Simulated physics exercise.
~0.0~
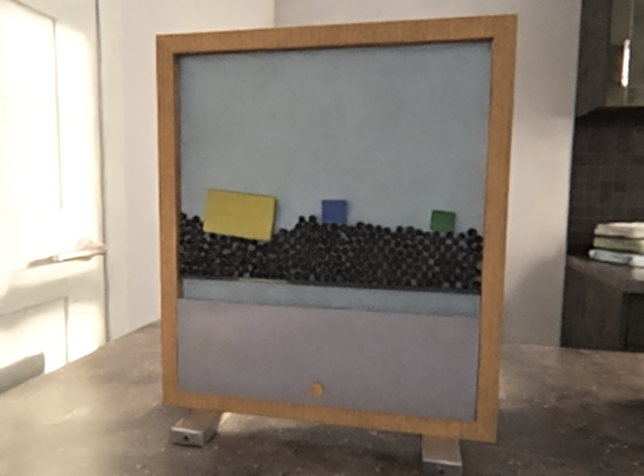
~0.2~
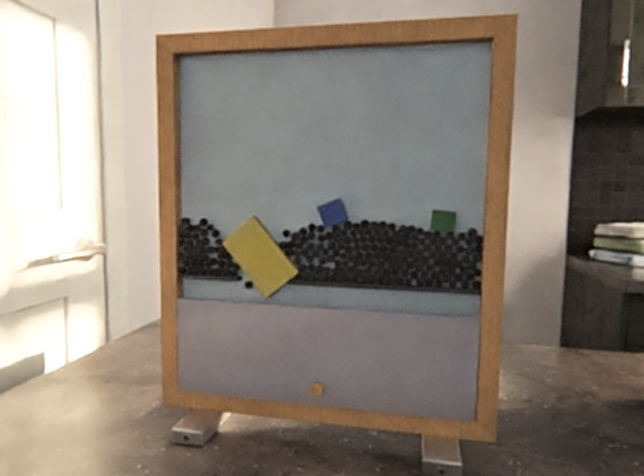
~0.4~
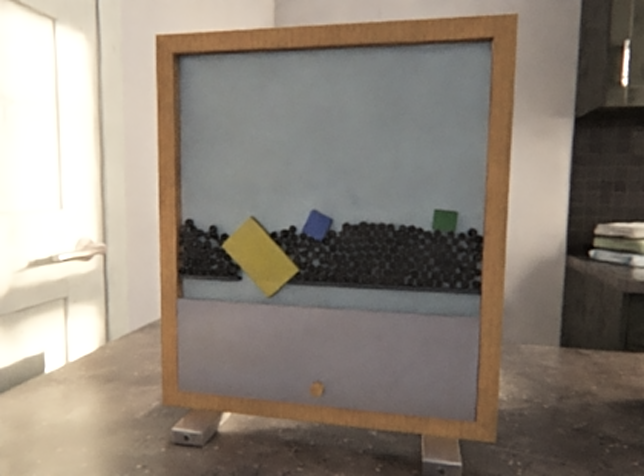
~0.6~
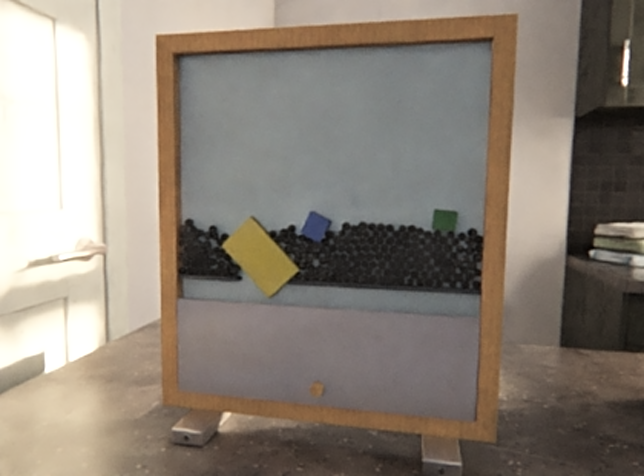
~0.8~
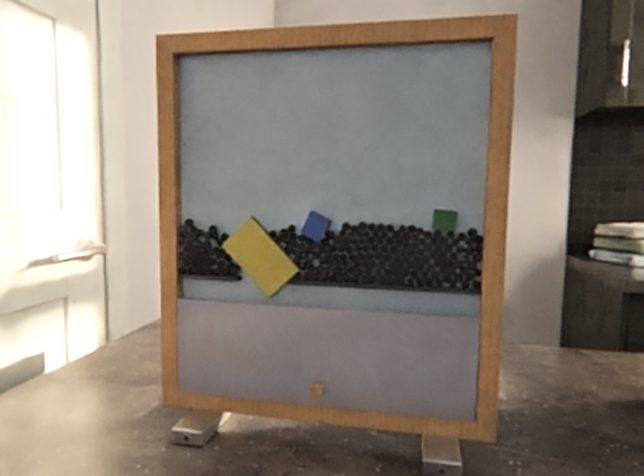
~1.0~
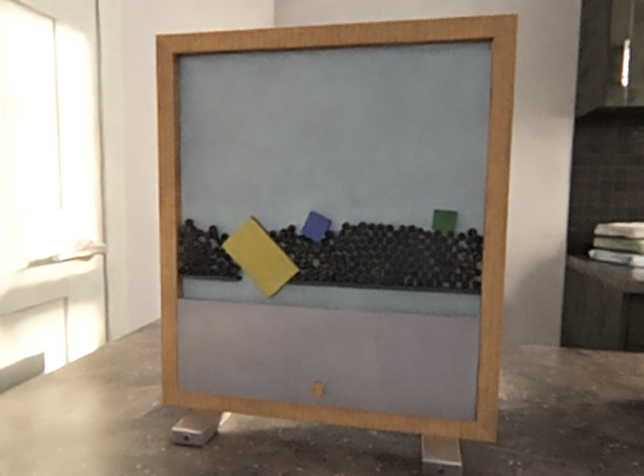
A wooden-framed upright display case stands on a dark counter, seen from the front by a still camera, with a pale door at left and shelves at right. Inside, a thick layer of black beads holds a large yellow block at left, a small blue block near the middle and a small green block at right. The yellow block sinks and tips steeply, lodging in a gap in the floor as the bead level lowers. The blue block tilts, then slides left and down into a dip beside it. The green block hardly moves, and everything settles with all three blocks still in view.
